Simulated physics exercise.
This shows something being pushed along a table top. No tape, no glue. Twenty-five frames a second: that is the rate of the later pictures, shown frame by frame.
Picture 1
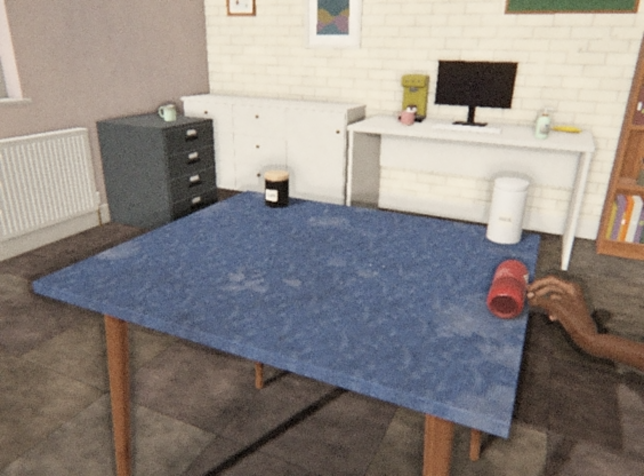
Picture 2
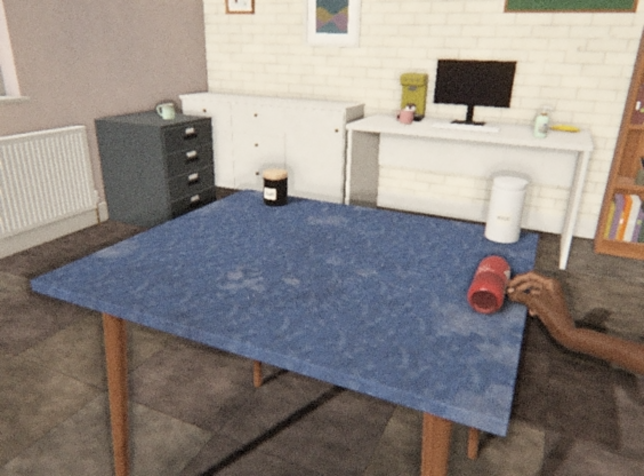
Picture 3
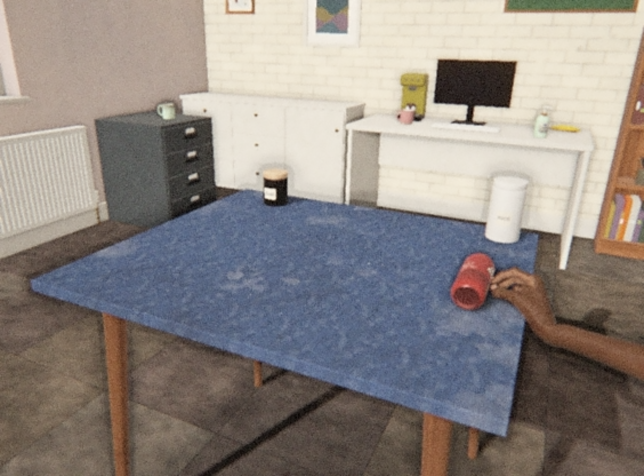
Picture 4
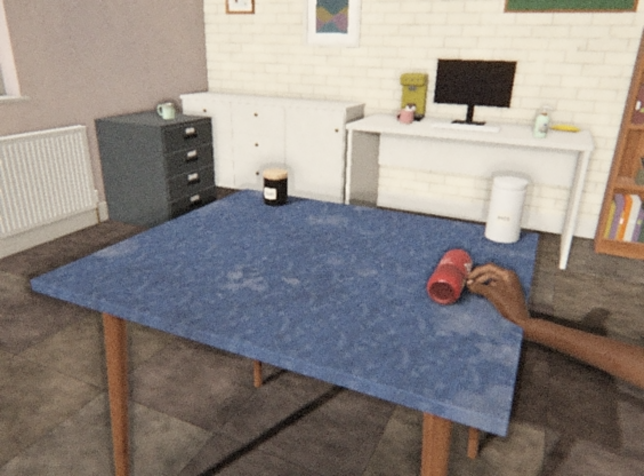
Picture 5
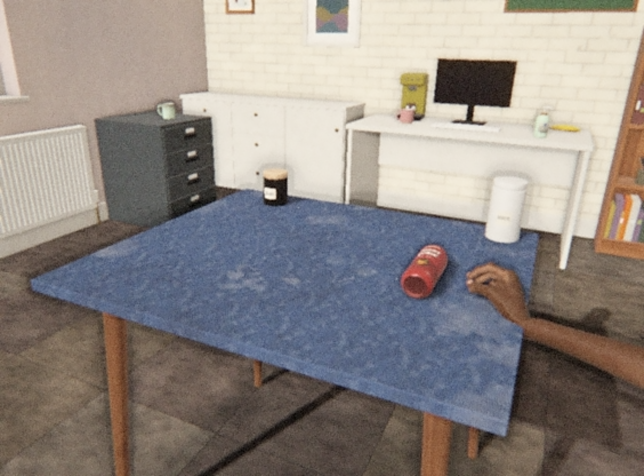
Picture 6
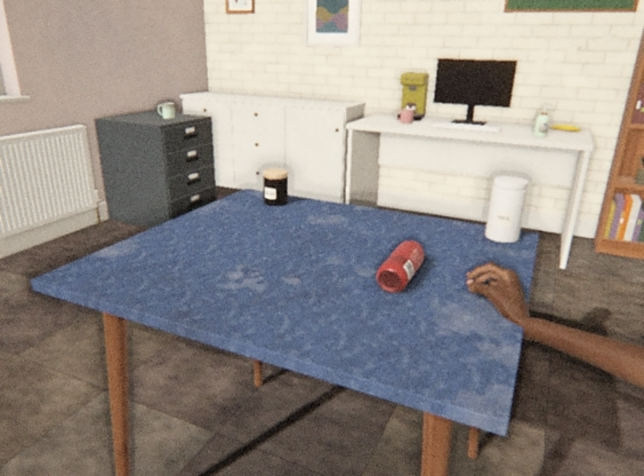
On a blue table top, a hand pushes a red can left, and it rolls away.
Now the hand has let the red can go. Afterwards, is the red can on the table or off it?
Turns out it is no longer on the table.
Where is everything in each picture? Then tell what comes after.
In the first frame, under the hand; red can (509, 288).
In the second frame, under the hand; red can (490, 283).
In the third frame, under the hand; red can (474, 280).
In the fourth frame, red can (451, 275).
In the fifth frame, red can (426, 270) moved about its own width.
In the sixth frame, red can (402, 265) moved well along.
Then, 0.30 s later than the last frame, red can moved well along near (256, 236).
Then, 0.70 s later than the last frame, red can now off the table.
Then, 1.10 s later than the last frame, things are still on the move.
When it is over, off the table, red can.
